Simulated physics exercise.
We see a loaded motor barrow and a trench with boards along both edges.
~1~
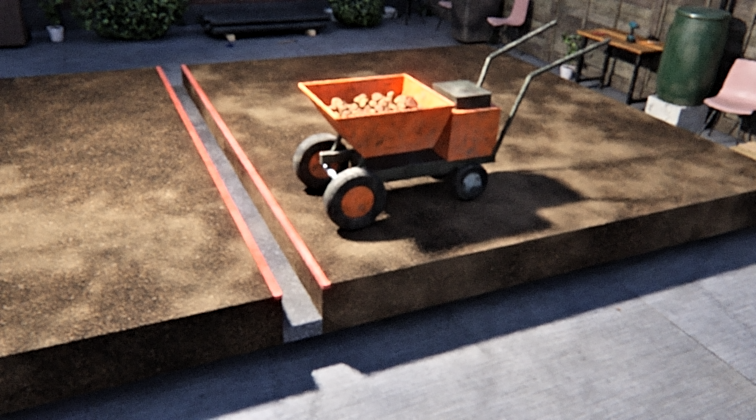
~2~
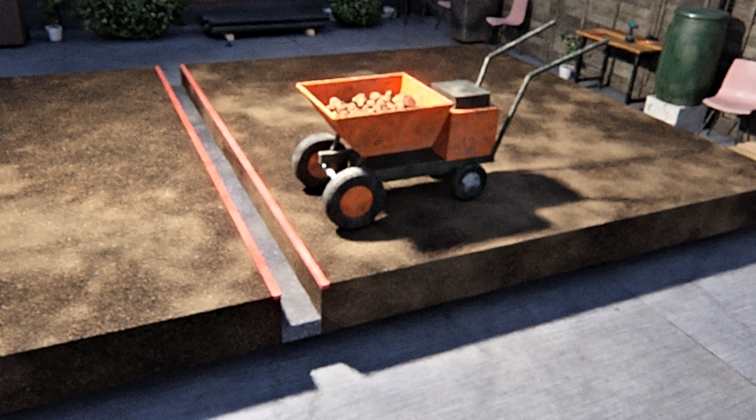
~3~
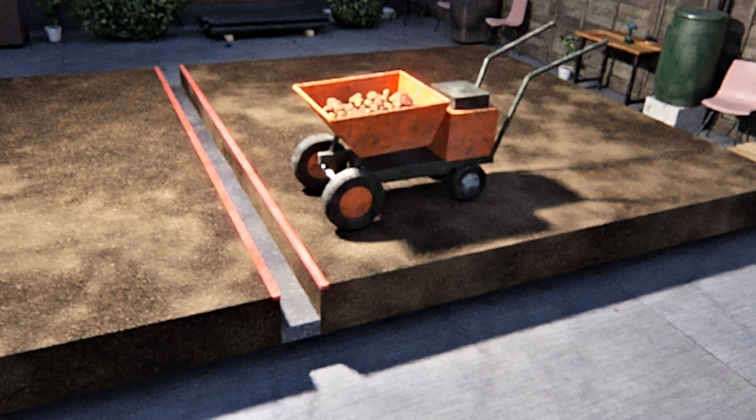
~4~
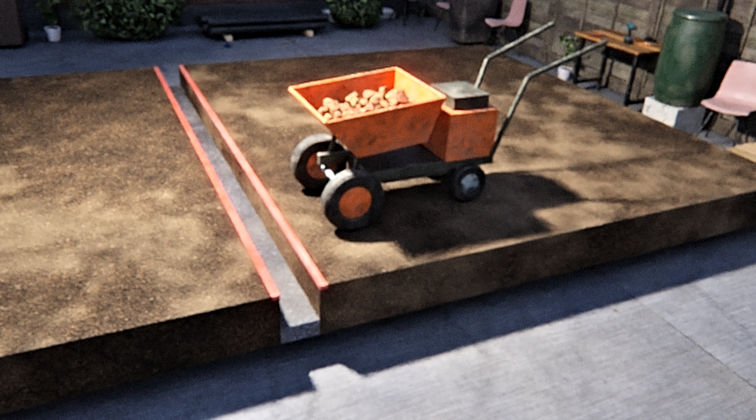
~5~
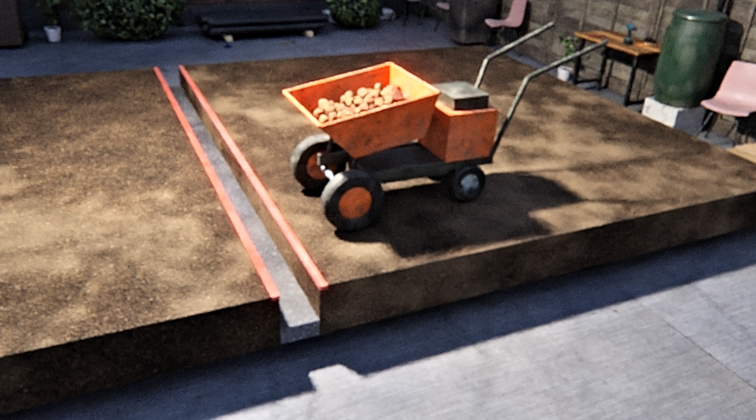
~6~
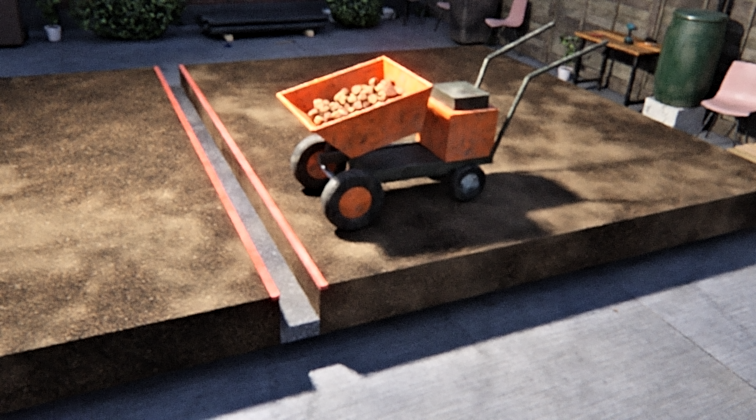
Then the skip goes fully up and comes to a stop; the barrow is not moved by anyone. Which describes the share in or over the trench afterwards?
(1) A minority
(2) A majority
(1) A minority.
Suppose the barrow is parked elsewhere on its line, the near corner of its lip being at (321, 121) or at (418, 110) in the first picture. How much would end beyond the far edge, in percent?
In order: About 90 % and 0 %.
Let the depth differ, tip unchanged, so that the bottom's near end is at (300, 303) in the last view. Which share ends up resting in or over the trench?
It comes out near 20 percent.
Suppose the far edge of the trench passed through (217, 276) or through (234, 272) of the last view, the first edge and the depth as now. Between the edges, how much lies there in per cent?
Roughly 100 % and 80 %.
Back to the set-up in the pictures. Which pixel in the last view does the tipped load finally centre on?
(219, 222).
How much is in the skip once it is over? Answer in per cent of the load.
About 0 %.
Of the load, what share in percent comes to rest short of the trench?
Result: Some 0 % of the load.
Just after the last frame, skip tipped steeply; every one in the skip.
A moment on, skip tipped steeply; the larger part in the skip; just a few in or heaped over the trench; about a tenth beyond it; just a few falling.
Further on, skip tipped right over; about a tenth in the skip; roughly a quarter in or heaped over the trench; roughly two thirds beyond it.
When it is over, skip tipped right over; roughly a quarter in or heaped over the trench; the larger part beyond it.
